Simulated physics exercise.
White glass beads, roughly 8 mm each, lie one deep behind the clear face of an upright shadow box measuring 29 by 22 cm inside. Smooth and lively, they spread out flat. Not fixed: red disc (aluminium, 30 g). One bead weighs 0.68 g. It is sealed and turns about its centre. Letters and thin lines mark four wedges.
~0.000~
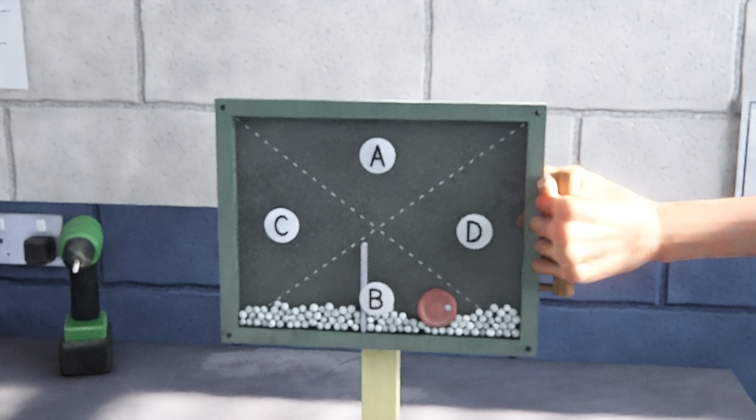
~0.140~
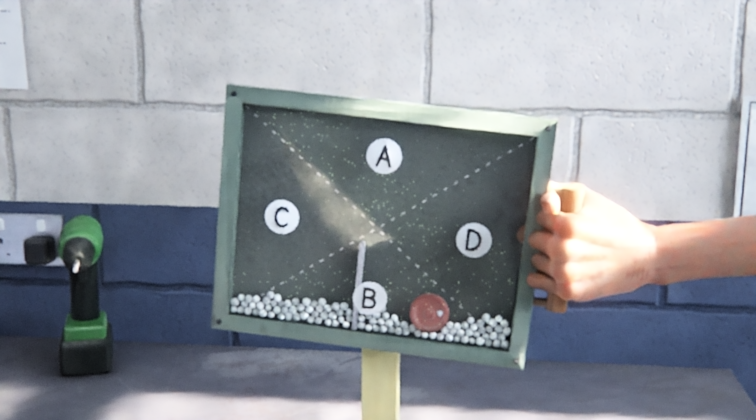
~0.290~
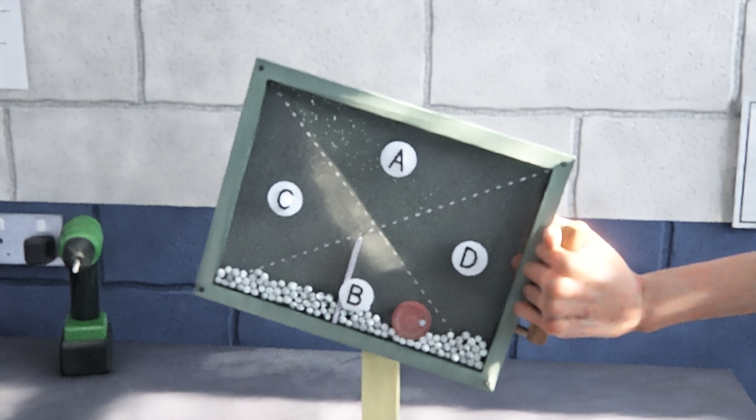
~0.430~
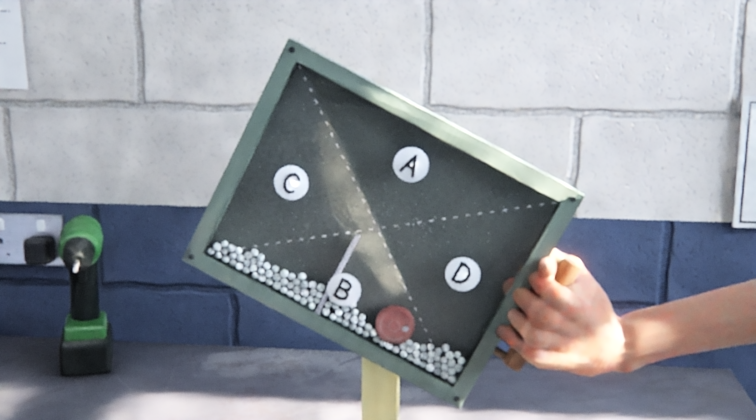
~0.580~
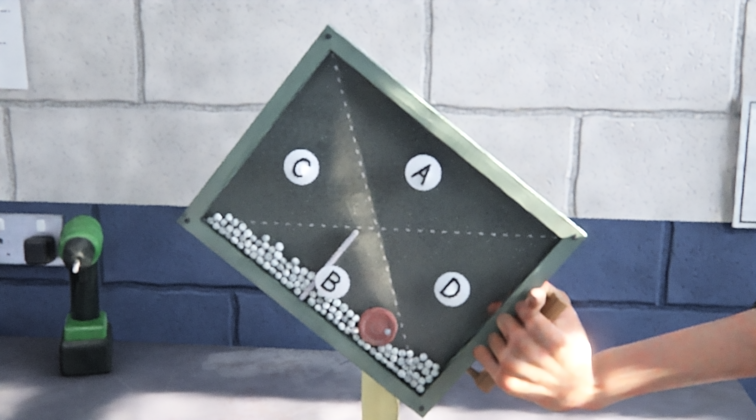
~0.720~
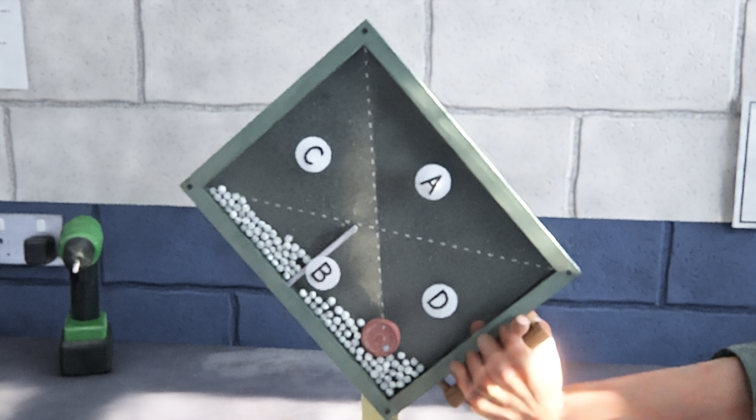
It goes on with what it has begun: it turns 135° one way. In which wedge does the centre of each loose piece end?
Red disc: D.
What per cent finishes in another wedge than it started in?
Some 90 per cent.
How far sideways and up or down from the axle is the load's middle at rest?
Some 4 cm left and 12 cm below.
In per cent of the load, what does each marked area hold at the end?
Wedge A: 35; wedge B: 0; wedge C: 0; wedge D: 65.
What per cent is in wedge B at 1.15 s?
About 75 per cent.
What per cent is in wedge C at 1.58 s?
Roughly 5 per cent.
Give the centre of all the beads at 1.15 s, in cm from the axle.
About 8 cm left and 5 cm below.
By 1.15 s, it stands 81° clockwise; the beads' middle is 8 cm left of and 5 cm below the centre; B 75 %, D 25 %; red disc in D.
By 1.58 s, it stands 113° clockwise; the beads' middle is 5 cm left of and 6 cm below the centre; A 20 %, B 25 %, C 5 %, D 55 %; red disc in D.
By 1.94 s, it stands 135° clockwise; the beads' middle is 4 cm left of and 11 cm below the centre; A 40 %, D 60 %; red disc in D.
At rest by 2.5 s, it stands 135° clockwise; A 35 %, B 0 %, C 0 %, D 65 %; red disc in D.
